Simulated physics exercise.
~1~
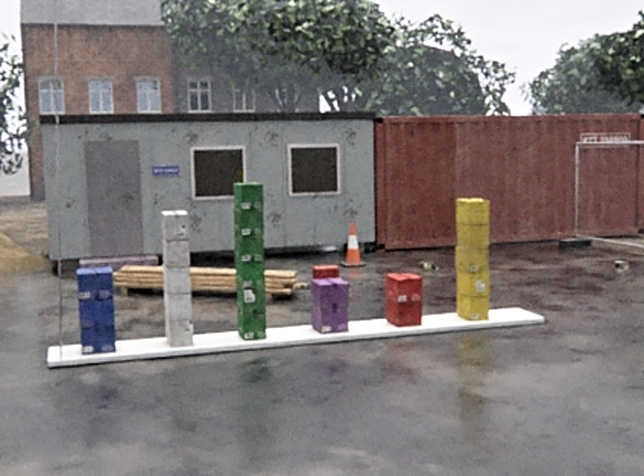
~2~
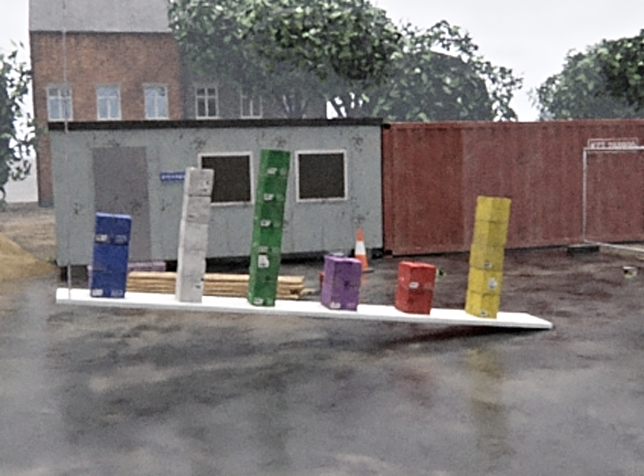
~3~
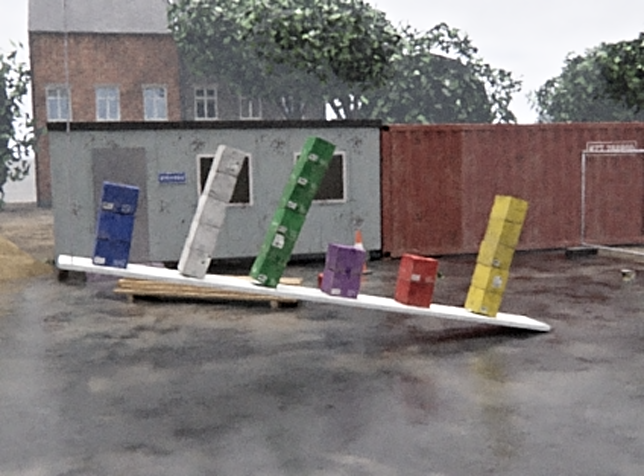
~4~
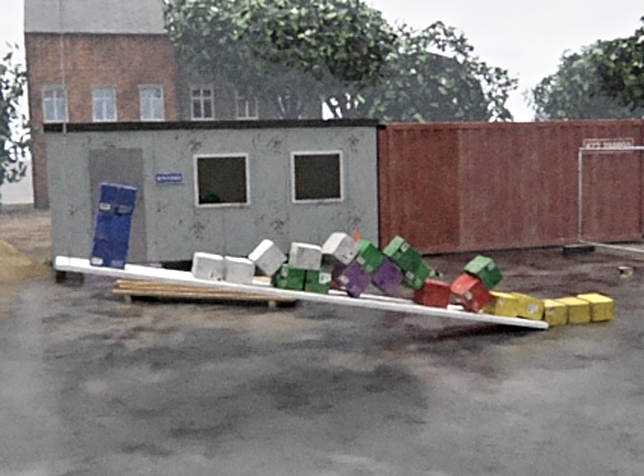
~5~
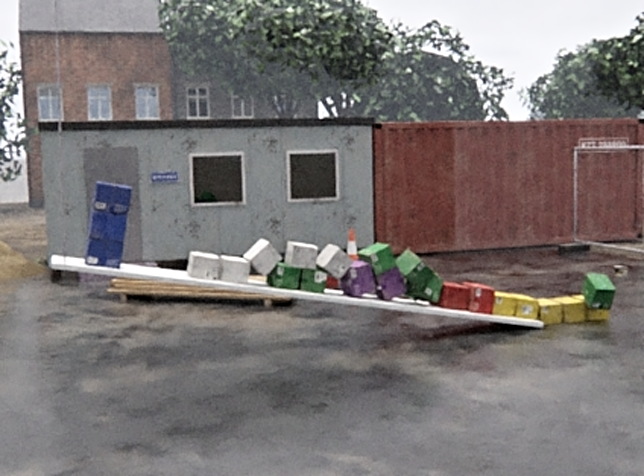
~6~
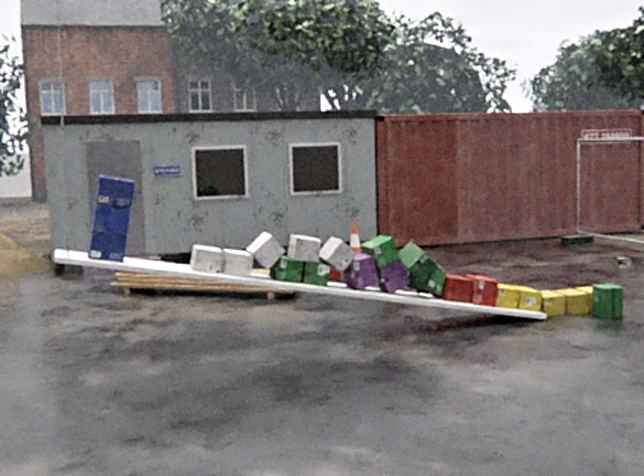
A long white platform carrying six coloured stacks of boxes rises at its left end, and the stacks lean right until most topple down the slope, leaving the blue stack standing and white, green, purple, red and yellow boxes strewn to the right, some on the ground.
